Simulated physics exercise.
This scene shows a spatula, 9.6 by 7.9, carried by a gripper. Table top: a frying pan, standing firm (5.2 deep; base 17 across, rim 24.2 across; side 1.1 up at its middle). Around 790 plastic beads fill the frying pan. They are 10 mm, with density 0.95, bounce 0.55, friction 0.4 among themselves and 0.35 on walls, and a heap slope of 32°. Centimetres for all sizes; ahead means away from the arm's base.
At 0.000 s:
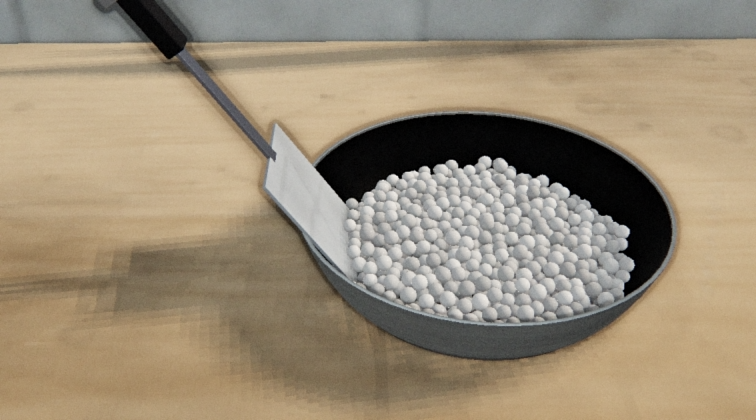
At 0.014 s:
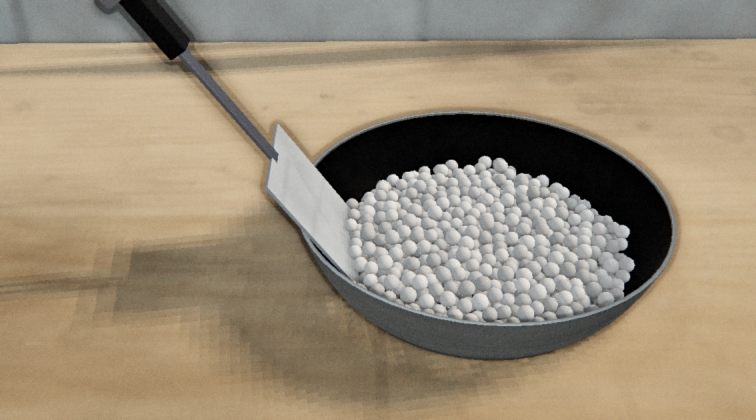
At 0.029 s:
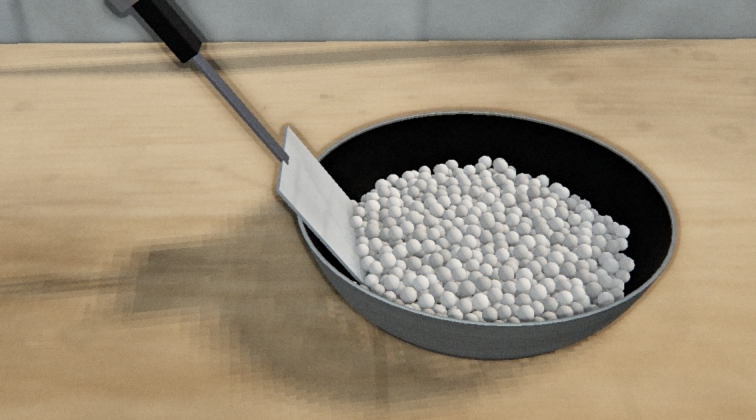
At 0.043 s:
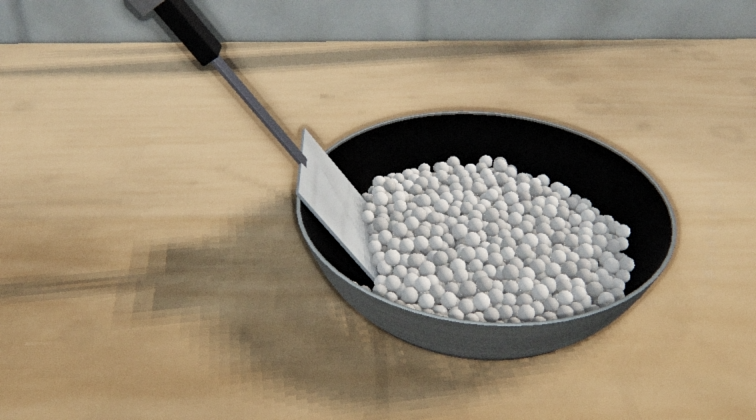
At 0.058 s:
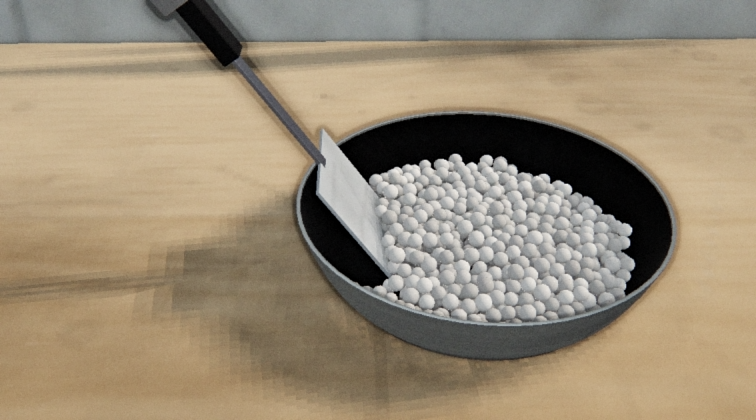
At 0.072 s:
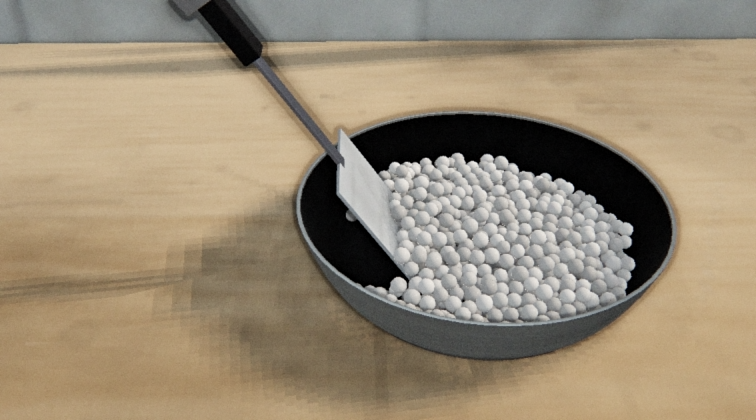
A flat, pale metal spatula on a dark handle, held by a gripper barely in view at the upper left, slides rightward into a black frying pan with a grey outside. The pan sits still on a light wooden table top before a grey wall, seen from slightly above by a steady camera. The spatula pushes along the left side of the heaped white beads, shifting the nearest ones slightly.
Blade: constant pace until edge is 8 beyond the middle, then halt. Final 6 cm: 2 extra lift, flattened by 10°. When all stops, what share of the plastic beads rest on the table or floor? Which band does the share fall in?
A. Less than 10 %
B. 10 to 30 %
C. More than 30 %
B, 10 to 30 %.
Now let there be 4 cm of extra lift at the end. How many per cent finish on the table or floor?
Close to 15 in a hundred.
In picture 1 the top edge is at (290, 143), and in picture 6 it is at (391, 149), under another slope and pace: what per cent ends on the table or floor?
Roughly 20 percent ends up there.
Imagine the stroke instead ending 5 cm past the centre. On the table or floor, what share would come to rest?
Close to 0 per cent would end on the table or floor.
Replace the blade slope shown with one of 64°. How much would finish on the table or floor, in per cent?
Somewhere around 15 per cent would end on the table or floor.
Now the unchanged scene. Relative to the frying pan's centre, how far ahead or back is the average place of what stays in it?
Roughly 3.5 cm ahead.
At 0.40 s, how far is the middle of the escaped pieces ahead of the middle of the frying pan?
Distance ahead of centre: Approx. 16 cm.
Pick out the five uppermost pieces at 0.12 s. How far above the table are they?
6 cm or so.
After 0.12 s, sloping 56°, highest piece 6 above the table; 792 in the frying pan.
After 0.17 s, sloping 52°, highest piece 7 above the table; 792 in the frying pan.
After 0.40 s, sloping 46°, highest piece 7 above the table; 682 in the frying pan, 83 on the table or floor, 27 on the blade or in flight.
After 1.45 s, sloping 46°, highest piece 6 above the table; 681 in the frying pan, 111 on the table or floor.
At rest, 681 in the frying pan, 111 on the table or floor. That is 14 % on the table or floor.
